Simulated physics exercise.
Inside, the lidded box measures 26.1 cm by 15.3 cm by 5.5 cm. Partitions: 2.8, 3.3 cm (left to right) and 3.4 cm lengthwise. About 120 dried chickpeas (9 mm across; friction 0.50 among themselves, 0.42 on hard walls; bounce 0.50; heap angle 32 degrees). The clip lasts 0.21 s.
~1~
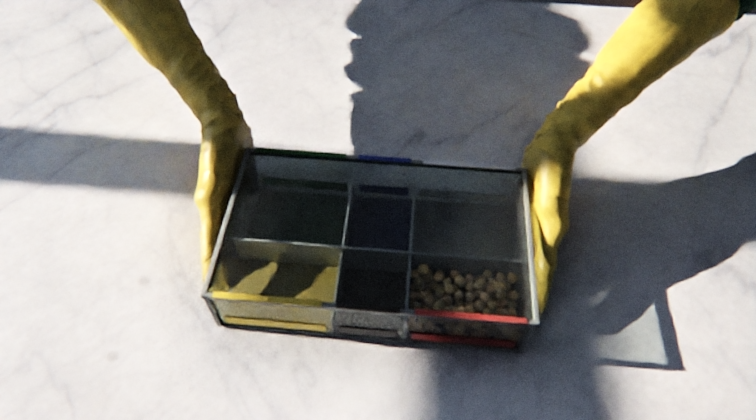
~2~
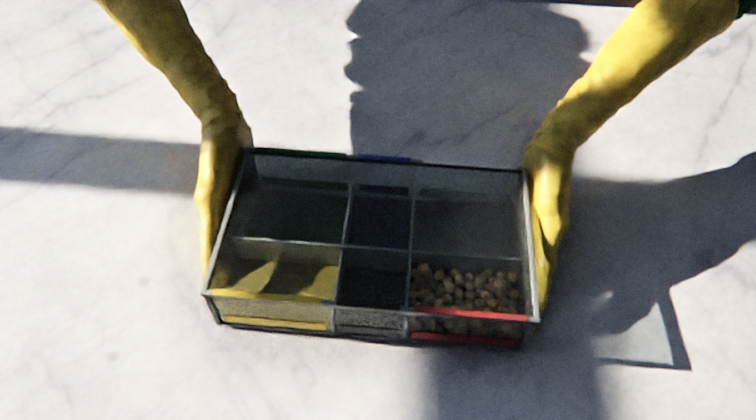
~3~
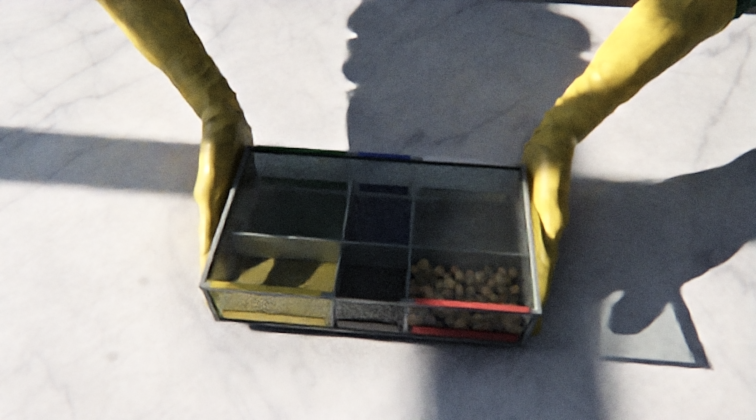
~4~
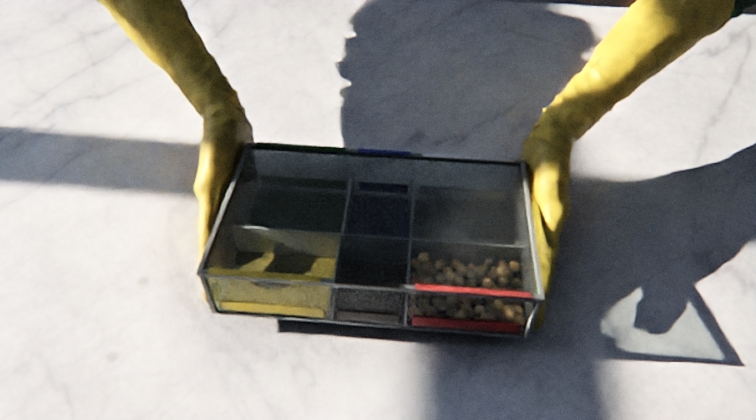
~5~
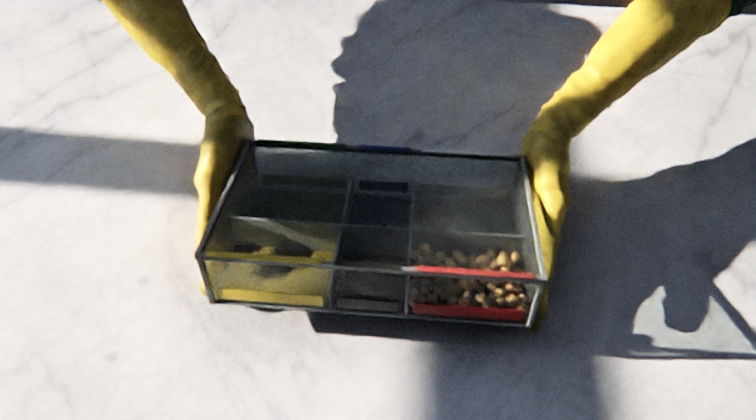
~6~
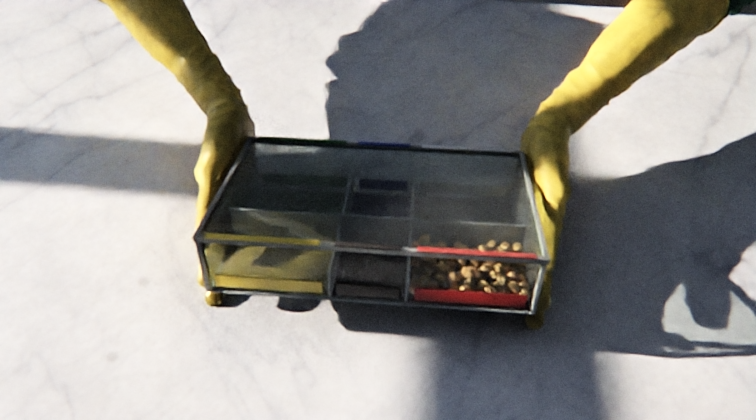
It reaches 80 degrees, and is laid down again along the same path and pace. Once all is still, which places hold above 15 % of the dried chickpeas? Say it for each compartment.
Red compartment: Above; blue compartment: Below; green compartment: Below; yellow compartment: Below; white compartment: Above; black compartment: Below.
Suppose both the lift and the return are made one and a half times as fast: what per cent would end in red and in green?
Then: Red 60, green 0.
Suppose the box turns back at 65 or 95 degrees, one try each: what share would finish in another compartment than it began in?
Some 5 and 60 per cent.
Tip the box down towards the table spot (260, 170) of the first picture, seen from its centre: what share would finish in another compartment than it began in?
About 55 per cent.
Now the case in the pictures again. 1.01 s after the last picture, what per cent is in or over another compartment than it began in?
Some 25 per cent.
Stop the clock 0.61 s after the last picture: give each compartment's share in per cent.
Red 95, blue 0, green 0, yellow 0, white 5, black 0.
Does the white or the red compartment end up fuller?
The red compartment.
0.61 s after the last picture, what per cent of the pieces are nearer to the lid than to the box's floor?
Roughly 20 per cent.
Then, 0.61 s after the last picture, tilt 79 degrees; red 95 %, white 5 %.
Then, 1.01 s after the last picture, tilt 34 degrees; red 75 %, white 25 %.
Then, 1.50 s after the last picture, tilt 0 degrees; red 75 %, white 25 %.
In the end, red 75 %, blue 0 %, green 0 %, yellow 0 %, white 25 %, black 0 %.
